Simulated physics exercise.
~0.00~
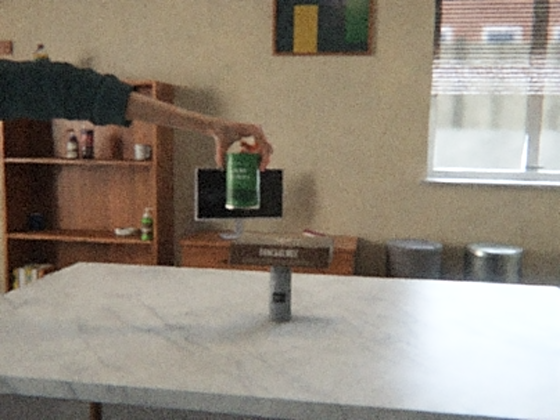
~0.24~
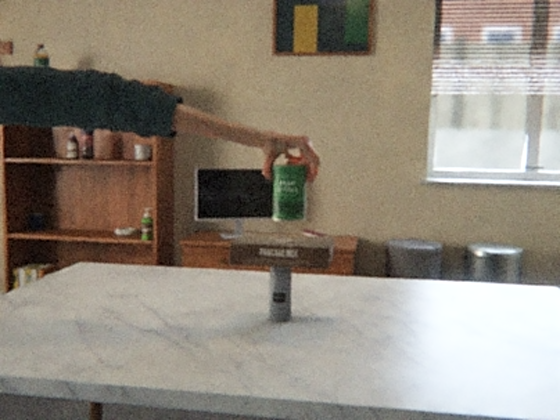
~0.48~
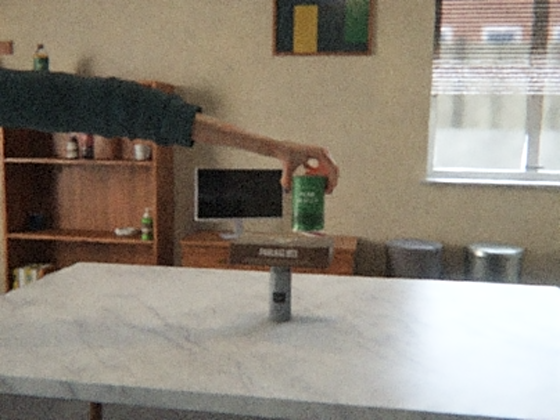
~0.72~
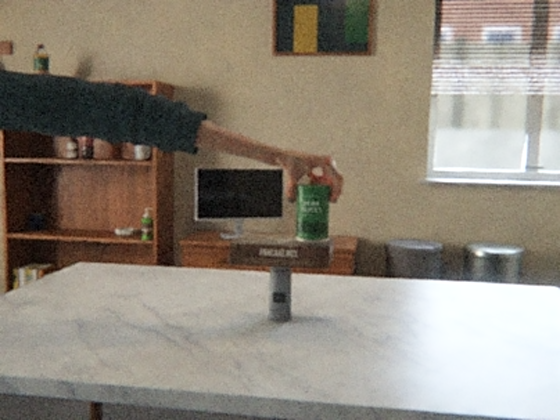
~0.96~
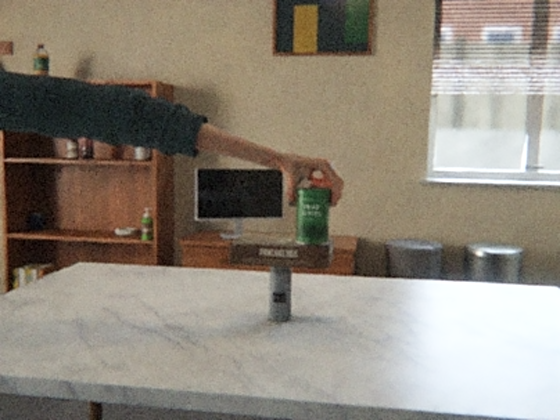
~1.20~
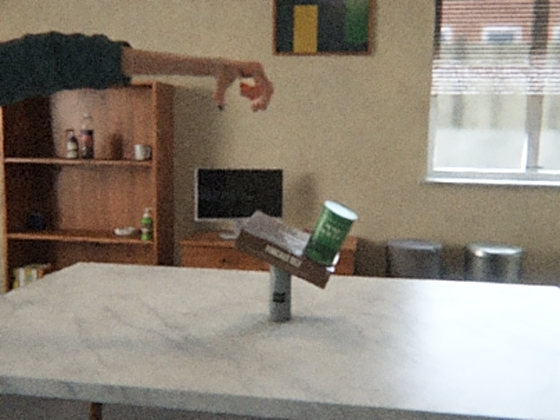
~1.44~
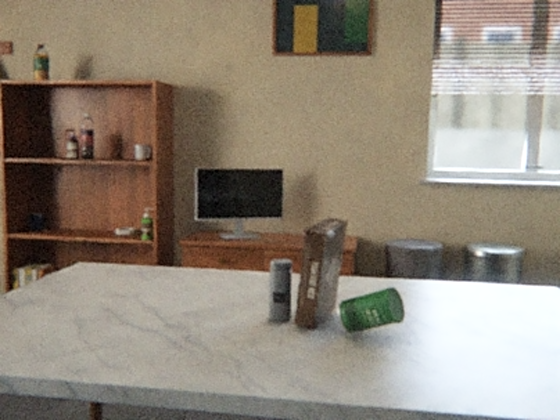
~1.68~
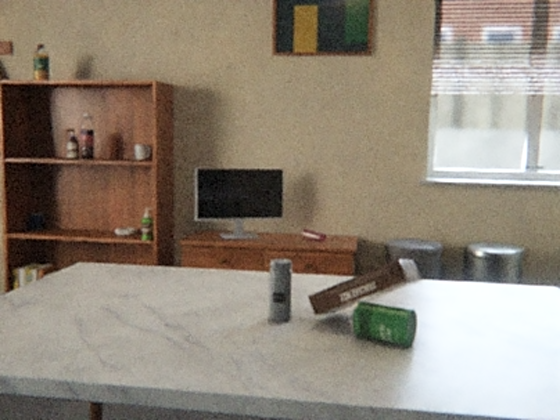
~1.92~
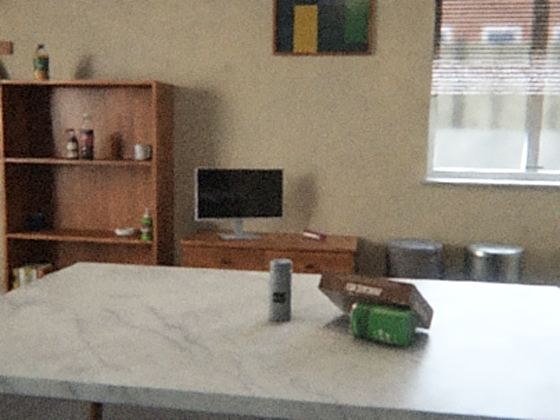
A hand set a green tin near the right end of a brown packet balanced on a grey shaker and let go, and the packet tipped right, spilling both onto the table, where the tin lay on its side against the packet beside the still-standing shaker.
